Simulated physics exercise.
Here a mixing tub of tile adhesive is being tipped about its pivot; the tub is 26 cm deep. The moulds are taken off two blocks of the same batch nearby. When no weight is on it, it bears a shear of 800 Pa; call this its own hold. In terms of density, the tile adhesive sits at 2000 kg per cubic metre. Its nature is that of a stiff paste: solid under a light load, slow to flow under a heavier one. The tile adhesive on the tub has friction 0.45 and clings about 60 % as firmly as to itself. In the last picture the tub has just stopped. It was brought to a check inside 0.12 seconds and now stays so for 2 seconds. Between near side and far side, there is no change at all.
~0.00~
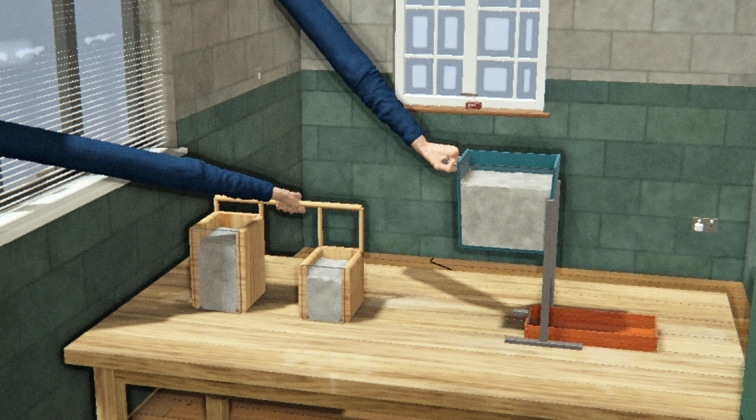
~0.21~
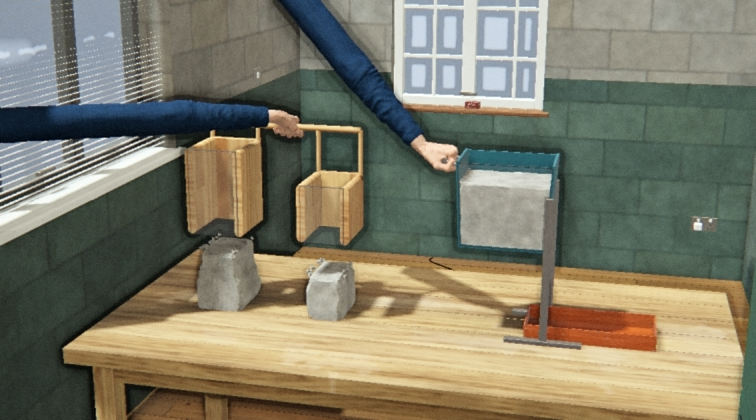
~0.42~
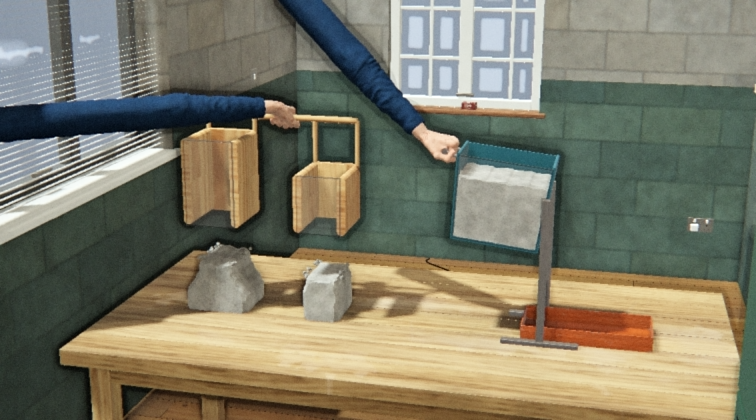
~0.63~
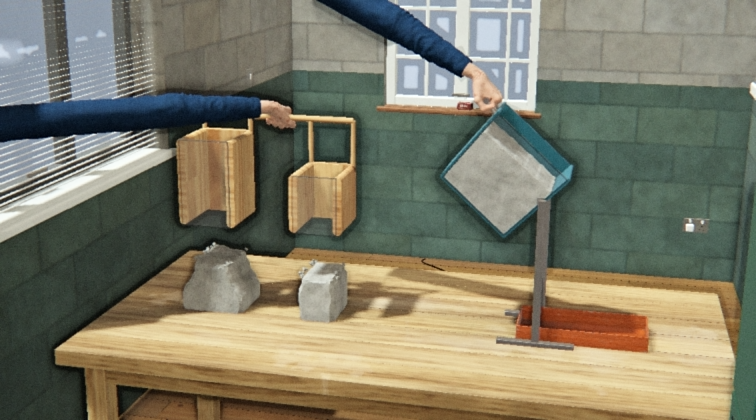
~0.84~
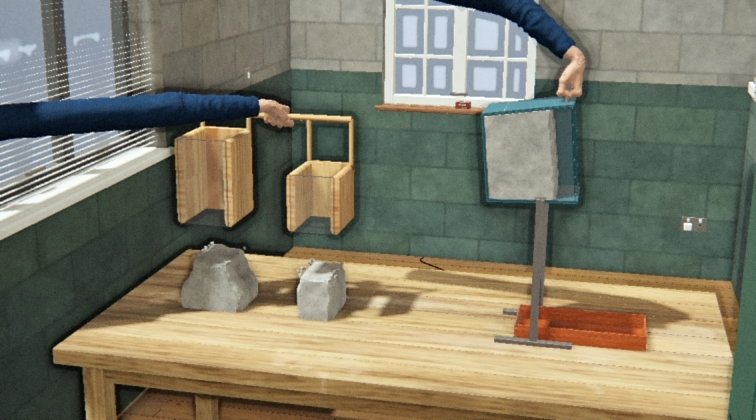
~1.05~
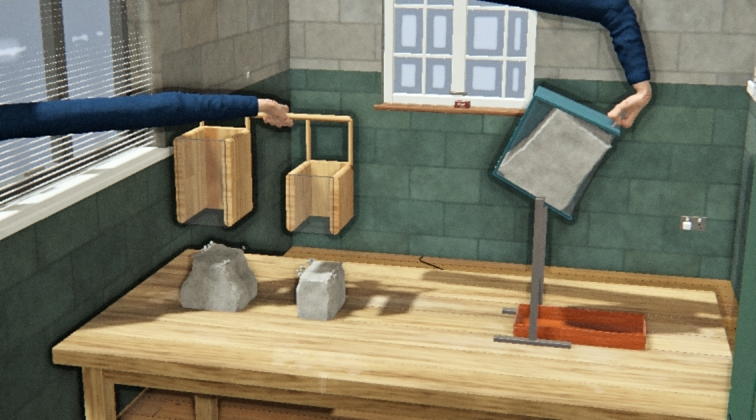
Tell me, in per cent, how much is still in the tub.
Something like 0 out of 100.
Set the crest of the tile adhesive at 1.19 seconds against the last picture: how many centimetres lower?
About 14 cm.
After 1.19 s, the tub is at 115 degrees and holds 51 %.
After 1.36 s, the tub is at 115 degrees and holds 15 %.
After 1.53 s, the tub is at 115 degrees and holds 0 %.
After 1.70 s, the tub is at 115 degrees and holds 0 %.
After 3.05 s, at the end, the tub is at 115 degrees and holds 0 %.
